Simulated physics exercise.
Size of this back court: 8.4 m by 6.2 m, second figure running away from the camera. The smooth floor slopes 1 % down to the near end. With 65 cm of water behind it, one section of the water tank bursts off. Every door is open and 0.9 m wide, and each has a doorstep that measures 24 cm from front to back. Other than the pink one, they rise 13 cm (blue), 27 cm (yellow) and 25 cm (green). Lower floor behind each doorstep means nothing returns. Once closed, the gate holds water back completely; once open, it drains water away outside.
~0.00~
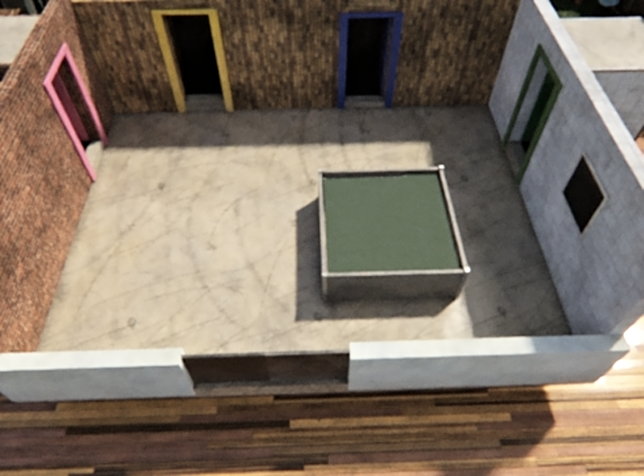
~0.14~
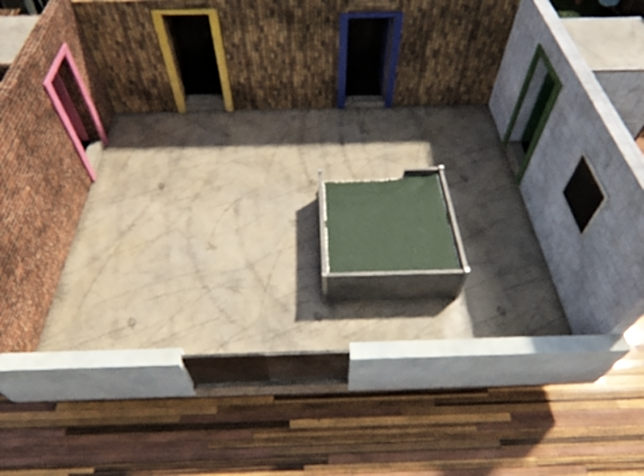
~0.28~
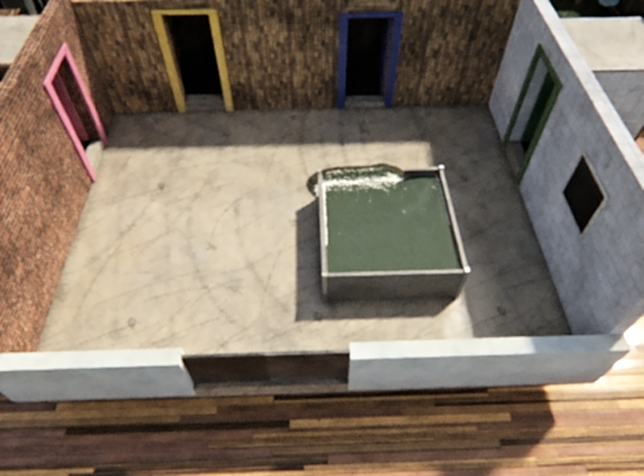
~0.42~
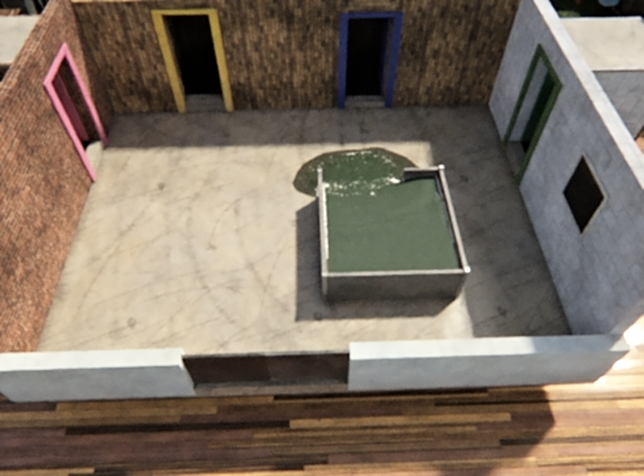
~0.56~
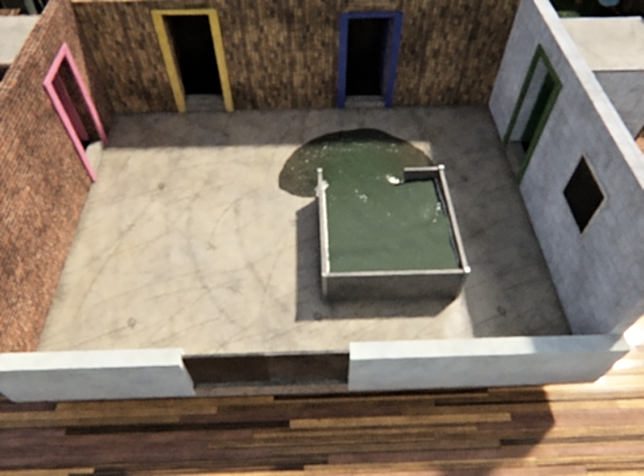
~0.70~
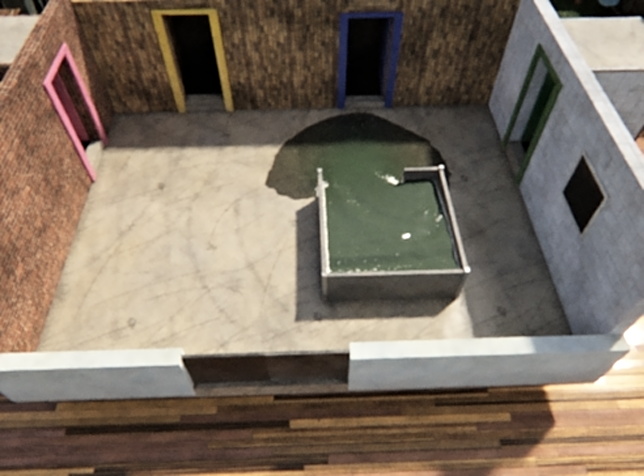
The clip shows a walled court with coloured doorways and a tank of still, dark green water; part of the tank's far side opens, and water pours out, spreading across the pale floor behind it in a widening pool.
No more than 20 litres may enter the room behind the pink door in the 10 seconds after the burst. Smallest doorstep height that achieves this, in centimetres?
12.5 cm.
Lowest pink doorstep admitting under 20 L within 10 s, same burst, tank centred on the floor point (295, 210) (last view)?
Then roughly 16 cm.
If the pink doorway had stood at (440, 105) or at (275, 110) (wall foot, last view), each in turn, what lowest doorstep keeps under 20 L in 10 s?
About 9.5 cm for the first and 18 cm for the second.
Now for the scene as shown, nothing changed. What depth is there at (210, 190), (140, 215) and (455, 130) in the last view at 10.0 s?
Close to 2, 5 and 6 cm, one after the other.
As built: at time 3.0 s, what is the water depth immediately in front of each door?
In cm - pink: 3, blue: 25, yellow: 12, green: 4.
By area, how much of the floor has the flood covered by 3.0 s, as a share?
Approximately 35 % of it.
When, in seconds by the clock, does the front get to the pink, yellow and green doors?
Arrives: Pink 3.0 s / yellow 1.8 s / green 3.0 s.
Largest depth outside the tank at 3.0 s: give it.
Close to 28 centimetres.
After 1.4 s water covers 20 % of the floor, deepest (34 cm) near (341, 109); it has not reached the pink door.
After 3.0 s water covers 35 % of the floor, deepest (28 cm) near (116, 115); it has not reached the pink door.
After 10.0 s water covers 95 % of the floor, deepest (13 cm) near (29, 379); 7 cm at the pink door, 2 litres in over its 18 cm doorstep.
At the pink door as built, the water arrived by 3.1 s and peaked near 19 cm at 3.8 s.
Run again over the same 10 s with other heights there, 34 litres in over 10.5 cm, 11 litres over 14 cm. The limit of 20 litres is kept from about 12.5 cm up.
